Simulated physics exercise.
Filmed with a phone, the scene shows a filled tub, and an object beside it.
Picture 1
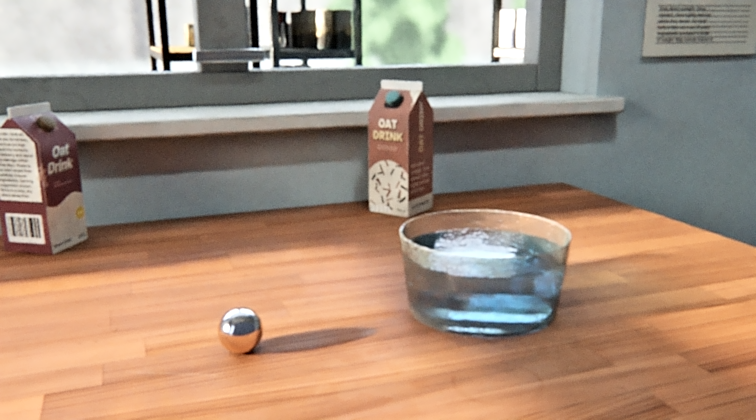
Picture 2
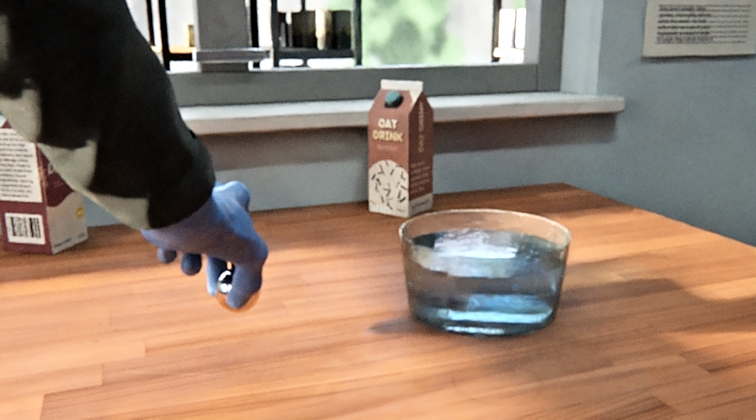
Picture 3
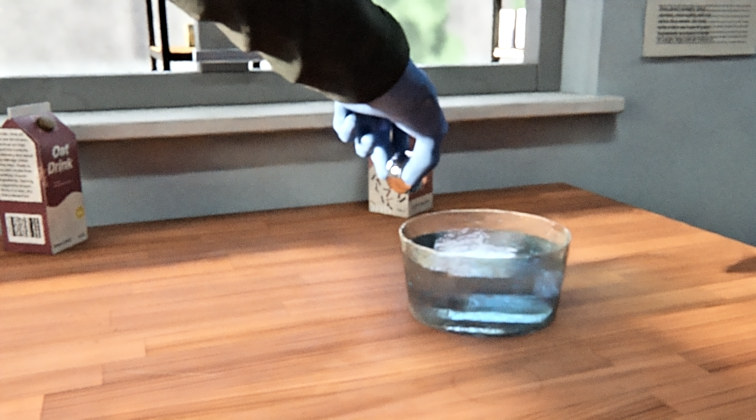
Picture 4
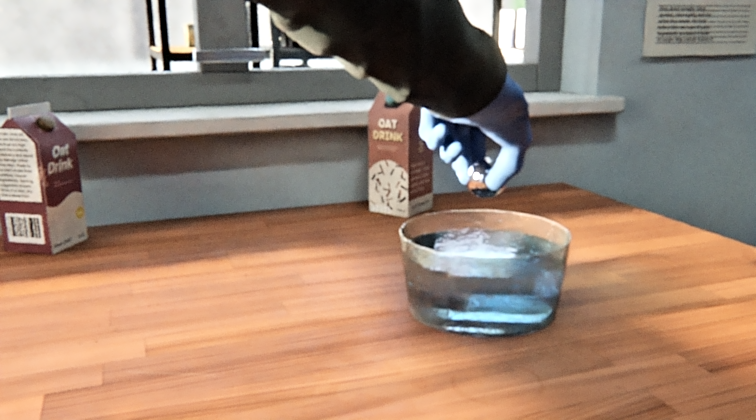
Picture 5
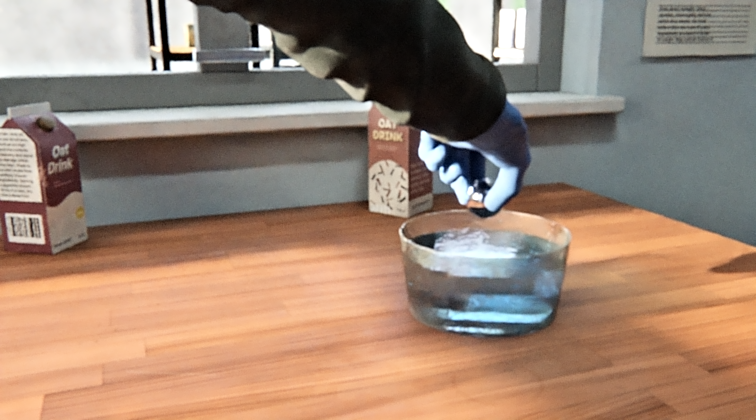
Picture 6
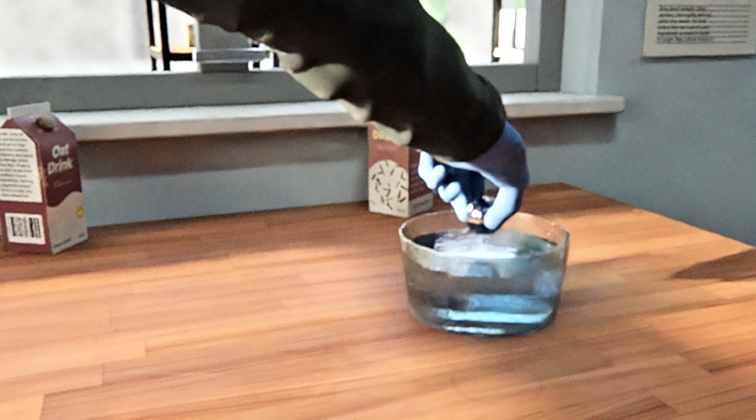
On a wooden table, a blue-gloved hand picking up a steel ball, carrying it right and lowering it over a water-filled tub.
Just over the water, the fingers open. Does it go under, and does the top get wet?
It goes under; the tub holds it fine.
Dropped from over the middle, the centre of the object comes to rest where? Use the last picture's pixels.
Its centre settles around (482, 286).
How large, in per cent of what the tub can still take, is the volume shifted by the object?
Near 10 in a hundred.
Next, the steel ball enters the water; the tub is about three quarters full.
After that, the steel ball goes on down; the tub is about three quarters full.
Finally, the steel ball has sunk; the tub is about three quarters full; the top is dry.
